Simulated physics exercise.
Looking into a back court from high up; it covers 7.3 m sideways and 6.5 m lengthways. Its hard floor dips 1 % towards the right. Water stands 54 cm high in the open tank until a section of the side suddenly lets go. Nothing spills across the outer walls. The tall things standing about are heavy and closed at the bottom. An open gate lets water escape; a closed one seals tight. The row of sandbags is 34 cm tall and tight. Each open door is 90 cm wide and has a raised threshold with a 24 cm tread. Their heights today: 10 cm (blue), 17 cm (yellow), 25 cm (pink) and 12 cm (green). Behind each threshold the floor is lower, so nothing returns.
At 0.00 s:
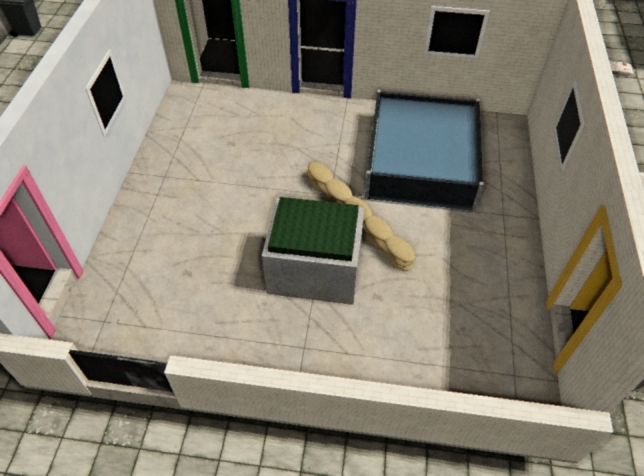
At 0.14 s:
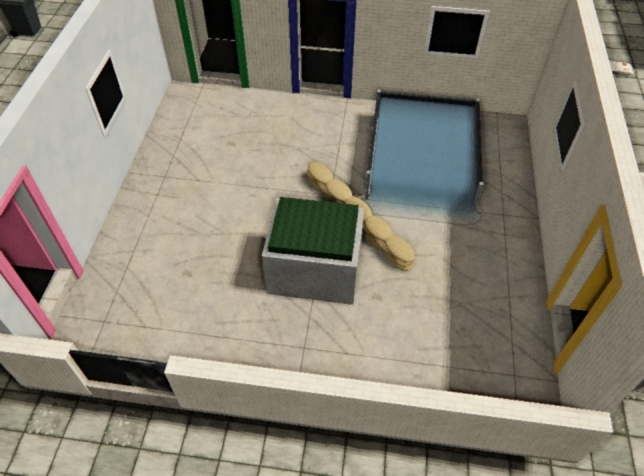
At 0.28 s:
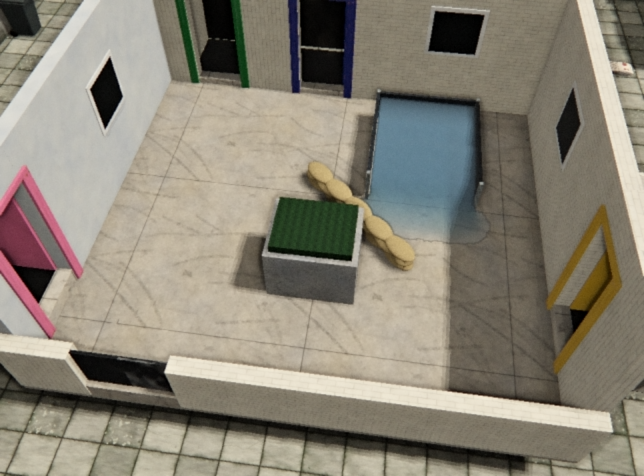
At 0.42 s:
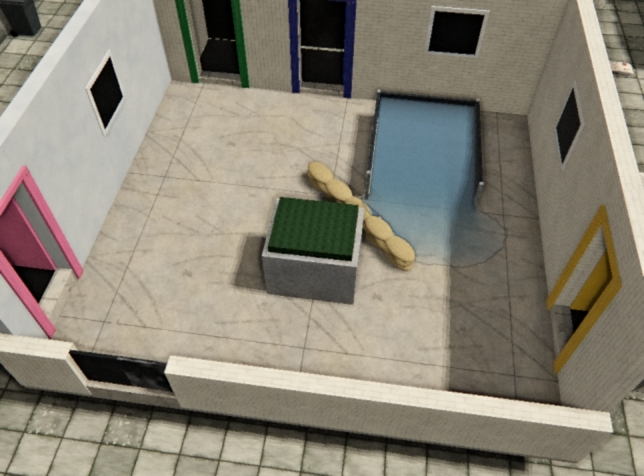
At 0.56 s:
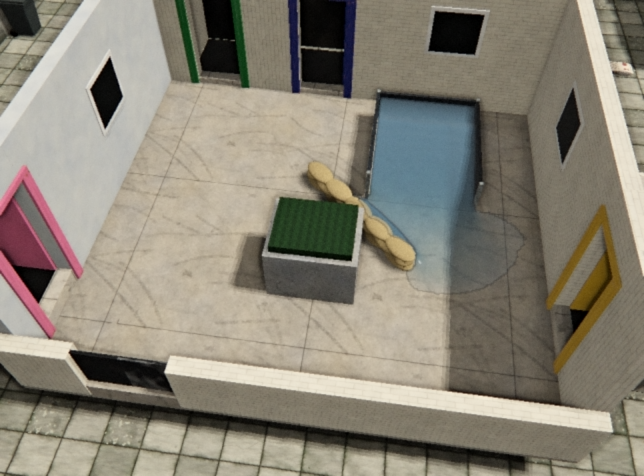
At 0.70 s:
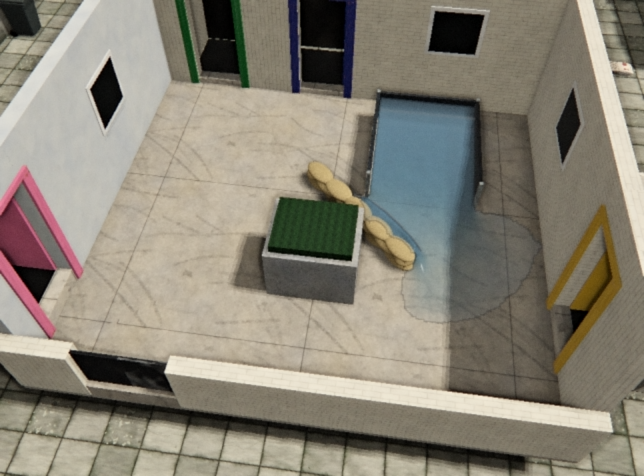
At the start, still blue water fills an open tank at the back right of a walled court, behind a row of tan sacks and a green-topped block. The tank's front side disappears, and water pours out across the floor, spreading forward in a widening shallow sheet beside the sacks.
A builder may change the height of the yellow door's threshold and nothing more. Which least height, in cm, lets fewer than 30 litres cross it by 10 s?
Some 18 cm above the ground.
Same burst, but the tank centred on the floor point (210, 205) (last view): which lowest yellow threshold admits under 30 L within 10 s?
About 11.5 cm.
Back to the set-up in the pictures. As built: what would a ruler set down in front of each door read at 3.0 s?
Depths in cm: Blue 4, yellow 21, pink 0, green 0.
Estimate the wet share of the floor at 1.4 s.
Some 20 per cent of it.
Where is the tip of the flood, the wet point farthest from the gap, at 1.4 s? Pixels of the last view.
At about (490, 424).
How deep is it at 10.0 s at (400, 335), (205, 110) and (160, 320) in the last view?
About 5, 3 and 7 cm.
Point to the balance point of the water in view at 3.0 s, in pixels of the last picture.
Around (449, 258).
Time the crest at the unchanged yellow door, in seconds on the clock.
Around 1.8 s.
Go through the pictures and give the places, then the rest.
In the first frame, still water, 54 cm deep, in the open tank at (426, 138); the yellow door at (576, 300) is dry.
In the second frame, the gap is at (421, 194), the front 0.3 m out at (369, 209); the back of the open tank holds 54 cm.
In the third frame, the front is at (381, 230), 0.7 m from the gap at (421, 196); 1.3 m2 of floor is wet, 54 cm left at the back.
In the fourth frame, water pours out at (421, 197) and has run 1.2 m, to (409, 256); about 10 cm deep outside, 54 cm at the back.
In the fifth frame, water pours out at (421, 197) and has run 1.7 m, to (419, 285); about 9 cm deep outside, 54 cm at the back.
In the sixth frame, the front is at (425, 315), 2.3 m from the gap at (421, 197); 4.0 m2 of floor is wet, 48 cm left at the back; the yellow door at (576, 300), 3.1 m from the gap, is still 1.0 m from the nearest water.
After 1.4 s water covers 20 % of the floor, deepest (36 cm) near (375, 223); 5 cm at the yellow door, 0 litres in over its 17 cm threshold.
After 3.0 s water covers 30 % of the floor, deepest (35 cm) near (558, 434); 21 cm at the yellow door, 23 litres in over its 17 cm threshold.
After 10.0 s water covers 85 % of the floor, deepest (11 cm) near (544, 432); 9 cm at the yellow door, 38 litres in over its 17 cm threshold.
At the yellow door as built, the water arrived by 1.3 s and peaked near 26 cm at 1.8 s.
With a threshold of 16 cm, 48 litres would have come in within the 10 s; with 21.5 cm, 11 litres. So under 30 litres takes about 18 cm.
